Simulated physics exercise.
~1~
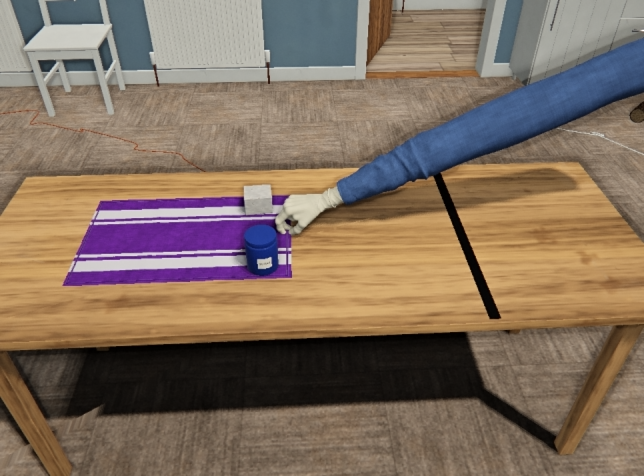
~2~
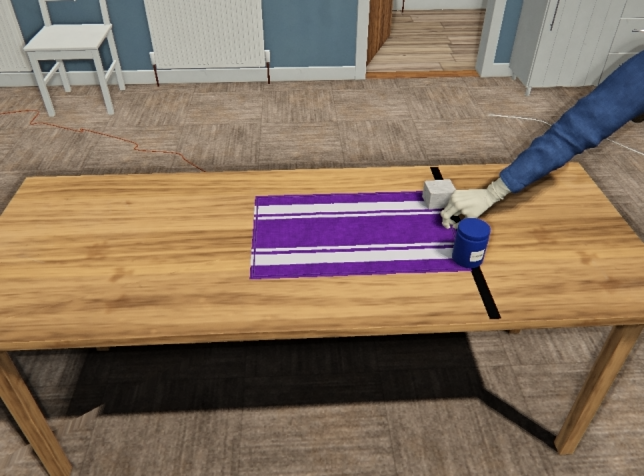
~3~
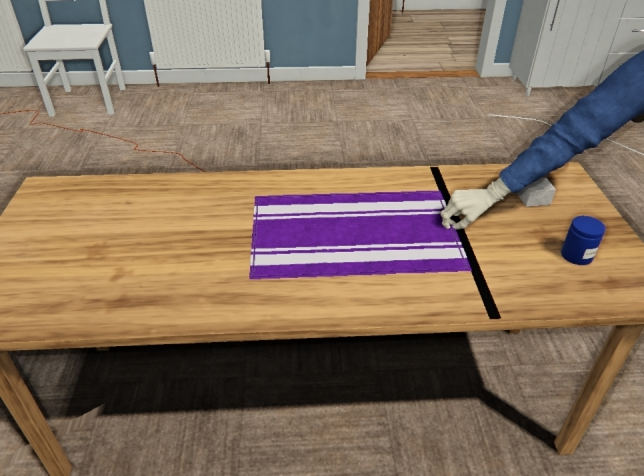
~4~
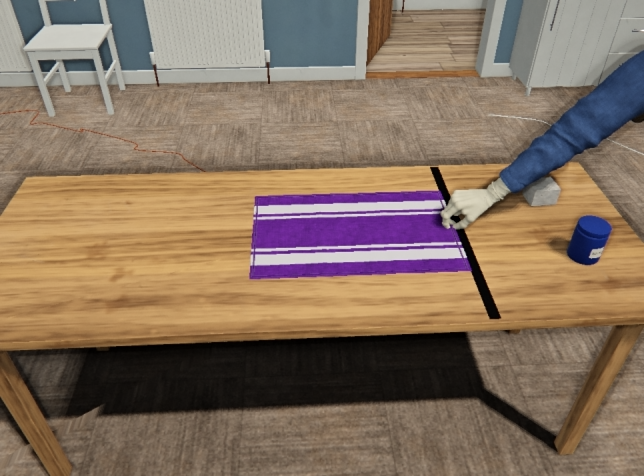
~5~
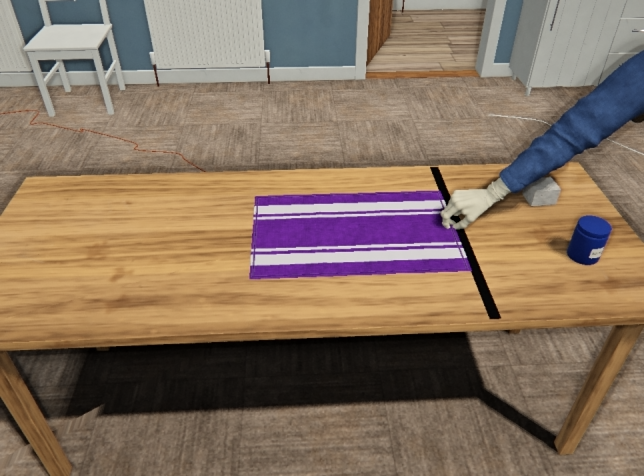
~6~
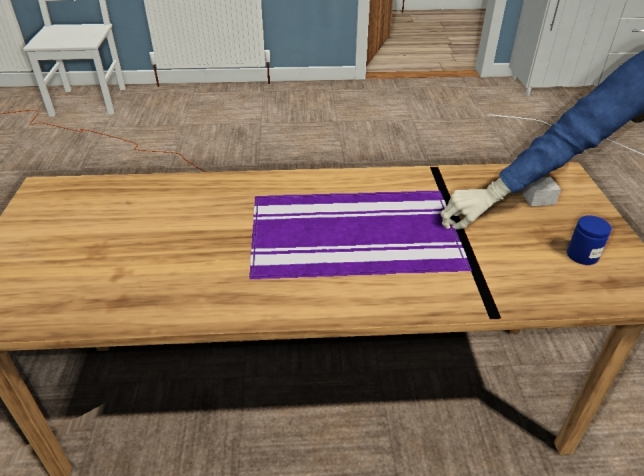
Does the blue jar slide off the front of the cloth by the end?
Yes, the blue jar slides off the front of the cloth and ends upright on the table past the black tape.
